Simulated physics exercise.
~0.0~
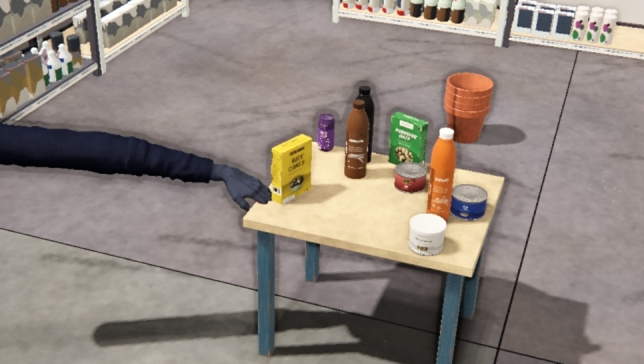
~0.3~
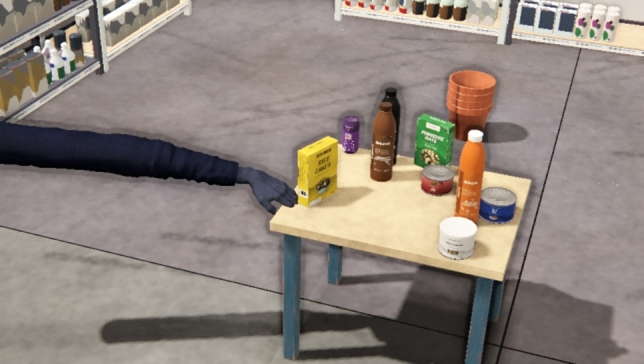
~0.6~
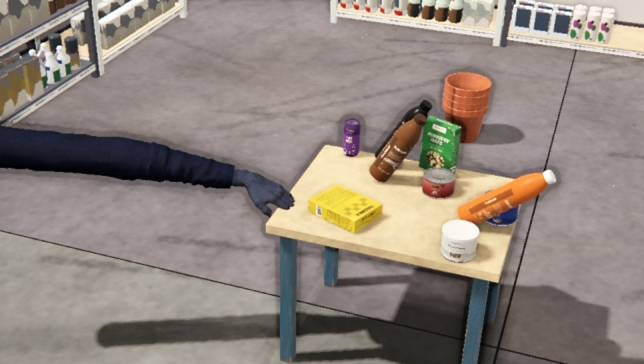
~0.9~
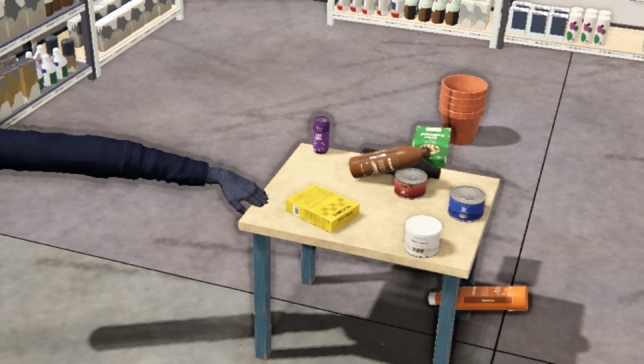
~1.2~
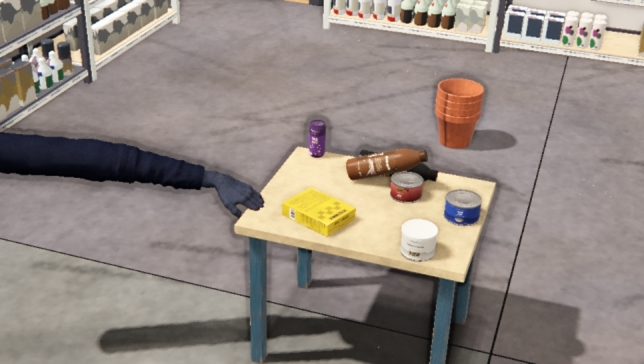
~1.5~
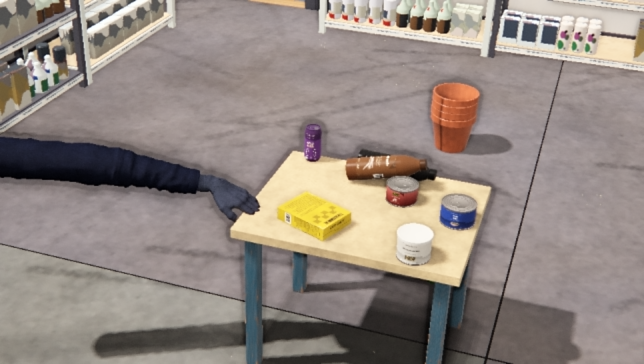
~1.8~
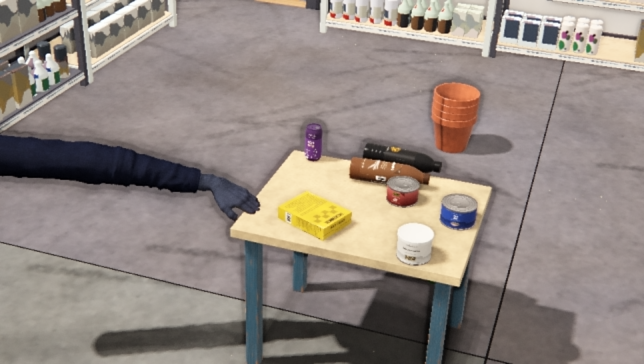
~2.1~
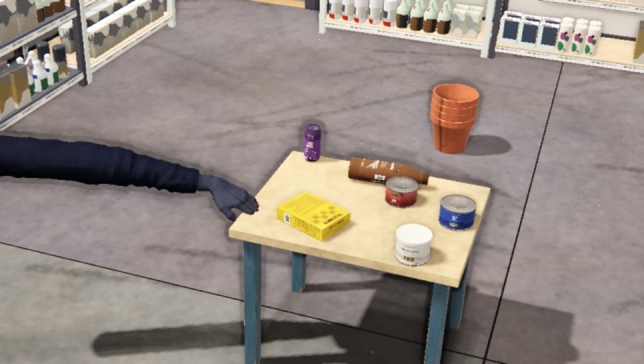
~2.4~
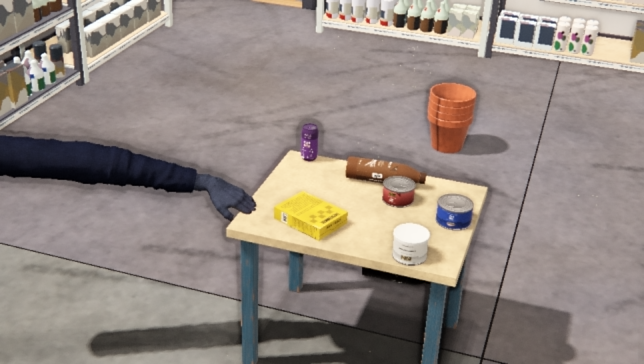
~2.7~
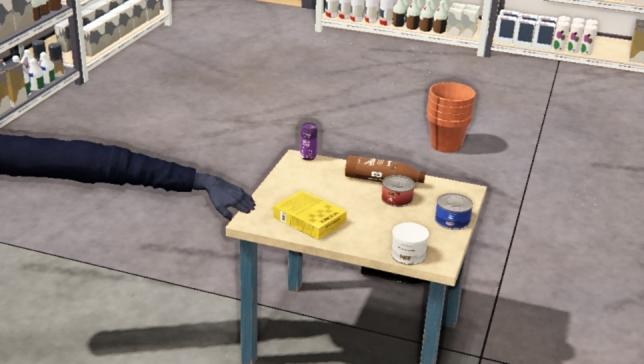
In a shop aisle, a small table of bottles, cans and packets jolts right and then back left beside a dark-sleeved arm, toppling several items; an orange bottle, a green packet and a black bottle drop off, while a brown bottle and yellow packet end lying on top.
